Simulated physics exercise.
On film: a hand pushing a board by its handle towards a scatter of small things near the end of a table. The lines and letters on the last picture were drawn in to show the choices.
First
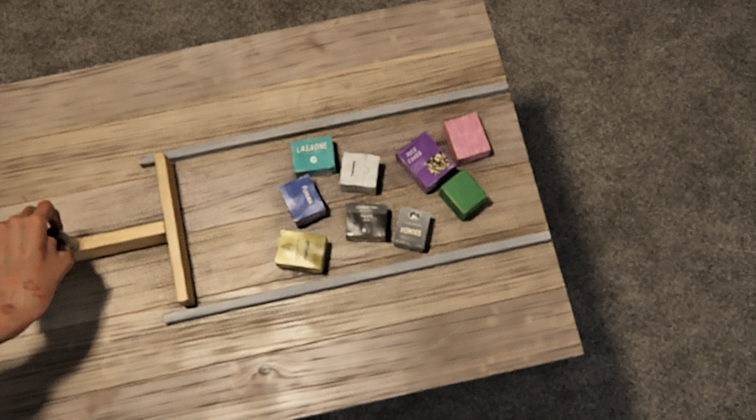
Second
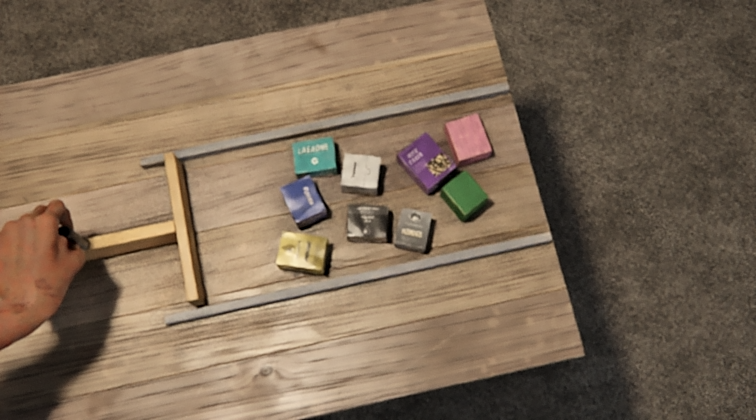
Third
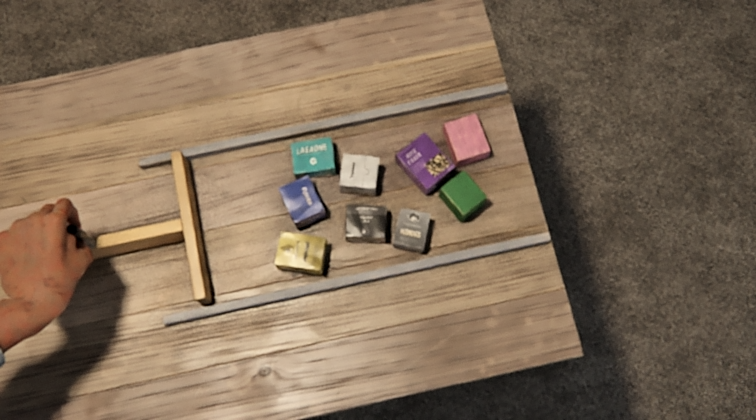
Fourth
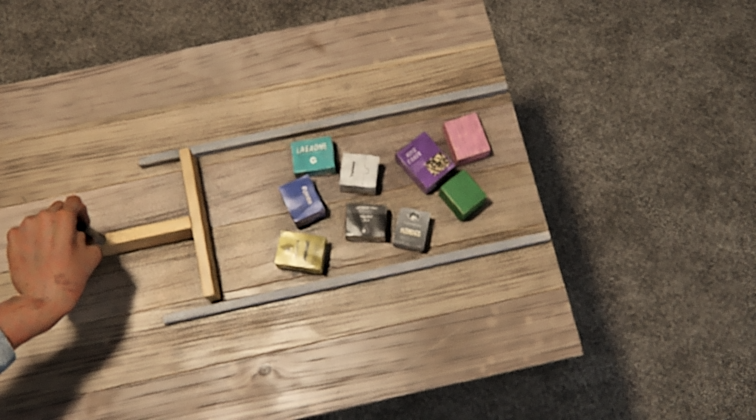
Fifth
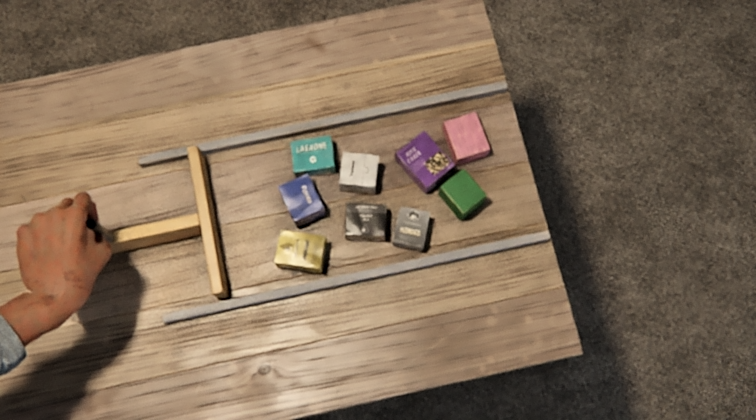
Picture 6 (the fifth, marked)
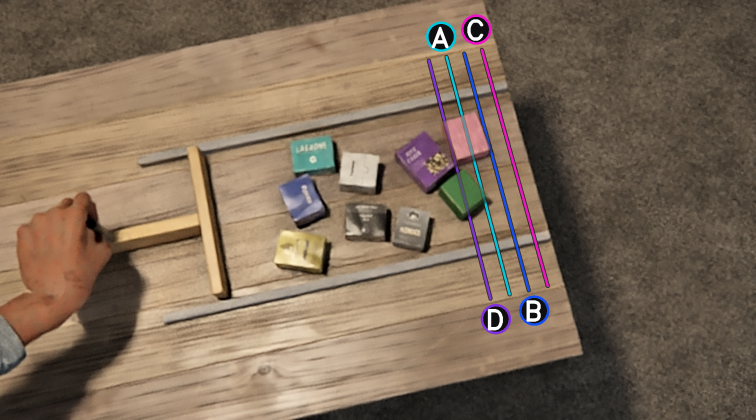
A hand at the left grips the handle of a wooden T-shaped pusher on a plank table, seen from above at a slight tilt, with grey carpet beyond. Between two thin metal rails lie teal, white, blue, yellow, black and grey boxes, with purple, pink and green ones farther right. The hand slides the pusher slowly rightward, narrowing the gap, while the boxes and the camera stay still.
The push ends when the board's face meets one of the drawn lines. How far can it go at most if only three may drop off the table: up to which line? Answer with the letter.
Up to line D.
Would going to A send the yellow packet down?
No.
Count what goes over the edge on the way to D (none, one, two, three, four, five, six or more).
By then, three.
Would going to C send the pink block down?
Yes.
On the marked copy, A at (477, 171); B at (495, 167); C at (514, 163); D at (459, 175).
With D. Early on, board (297, 198); grey box (416, 229); yellow packet (336, 236).
Further on, board (388, 179); pink block (517, 134); green block (499, 191).
At the end, board (457, 164); green block over the edge; purple packet over the edge; three fallen.
As for the rest, A drops six; B drops six; C drops nine.
